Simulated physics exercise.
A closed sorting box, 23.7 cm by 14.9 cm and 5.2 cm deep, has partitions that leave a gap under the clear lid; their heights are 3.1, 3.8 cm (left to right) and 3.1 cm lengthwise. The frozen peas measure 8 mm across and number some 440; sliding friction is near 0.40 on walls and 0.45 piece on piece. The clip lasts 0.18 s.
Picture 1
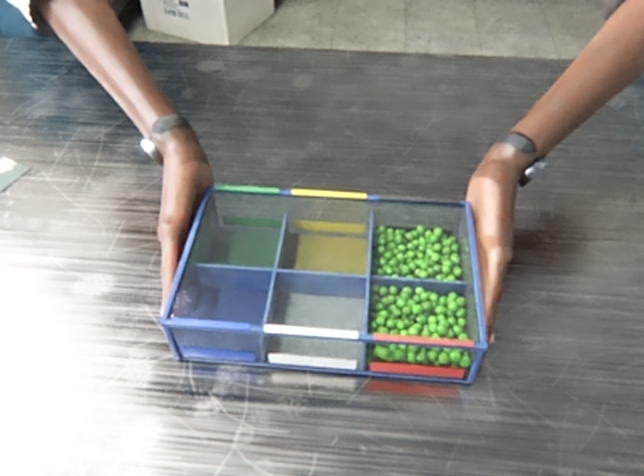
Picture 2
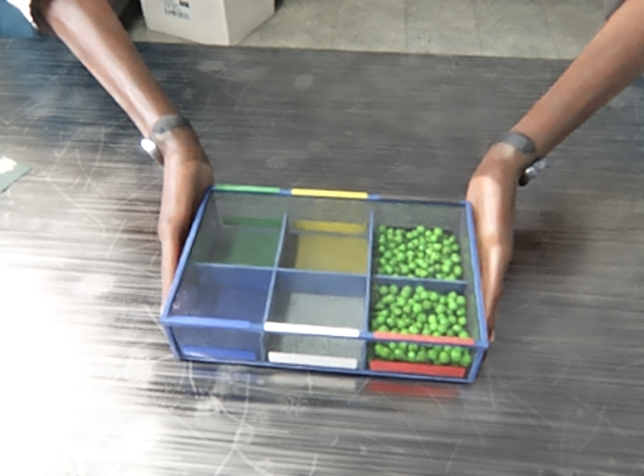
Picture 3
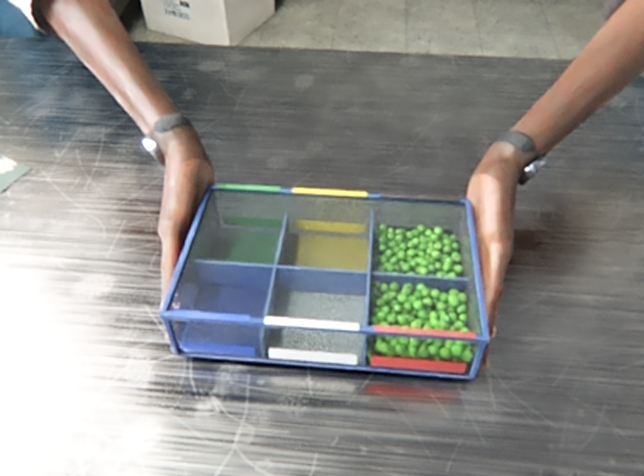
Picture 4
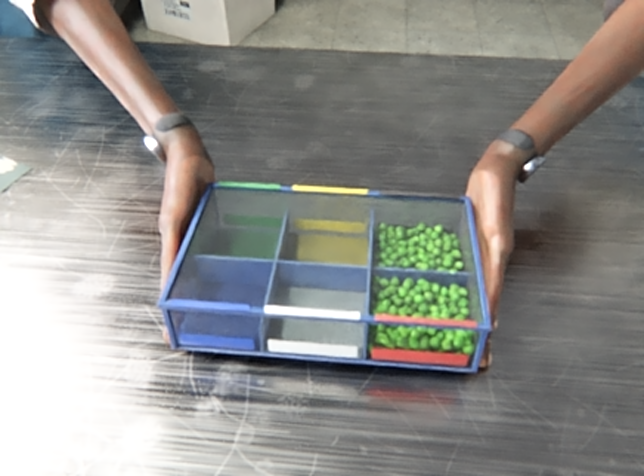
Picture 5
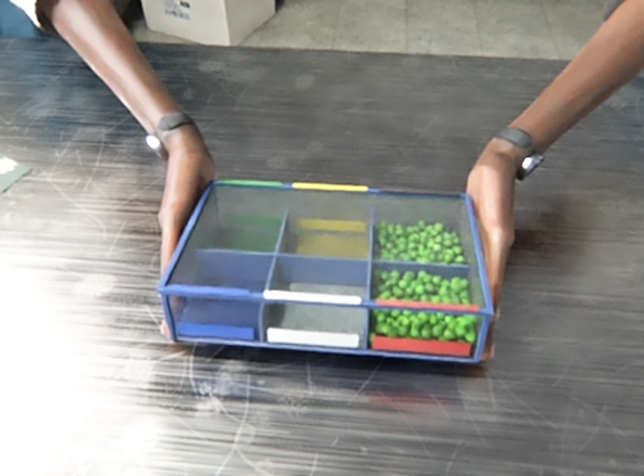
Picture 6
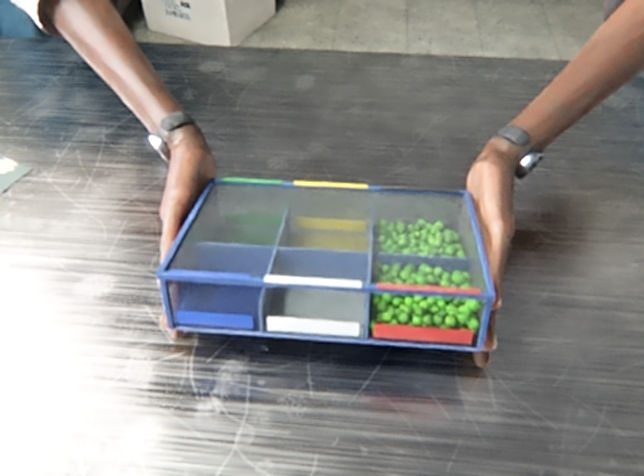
The footage shows two hands holding a clear-lidded, six-compartment box with green peas in the two right-hand sections, then gradually raising its front edge so it tilts modestly toward the back left, while the peas remain in those sections.
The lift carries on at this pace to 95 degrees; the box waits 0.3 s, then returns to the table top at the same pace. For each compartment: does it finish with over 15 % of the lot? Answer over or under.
Red compartment: Under; blue compartment: Under; green compartment: Under; yellow compartment: Under; white compartment: Under; black compartment: Over.
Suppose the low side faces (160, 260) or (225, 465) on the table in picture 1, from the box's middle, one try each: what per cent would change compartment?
Some 15 and 35 per cent.
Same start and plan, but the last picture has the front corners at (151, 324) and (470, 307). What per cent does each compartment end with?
Red 45, blue 10, green 0, yellow 0, white 0, black 35.
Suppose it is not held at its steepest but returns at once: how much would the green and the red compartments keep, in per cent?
In that case green 0, red 10.
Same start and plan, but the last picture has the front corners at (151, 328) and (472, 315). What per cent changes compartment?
In that case some 15 per cent.
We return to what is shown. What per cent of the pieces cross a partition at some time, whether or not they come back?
Roughly 50 per cent.
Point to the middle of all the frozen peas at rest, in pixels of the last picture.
Near (411, 253).
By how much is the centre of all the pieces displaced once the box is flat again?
Some 4.5 cm.
Then, 0.89 s after the last picture, tilt 95 degrees; red 15 %, yellow 5 %, black 80 %.
Then, 1.48 s after the last picture, tilt 51 degrees; red 5 %, yellow 10 %, black 85 %.
Then, 2.12 s after the last picture, tilt 0 degrees; red 5 %, yellow 10 %, black 85 %.
In the end, red 5 %, blue 0 %, green 0 %, yellow 10 %, white 0 %, black 85 %.
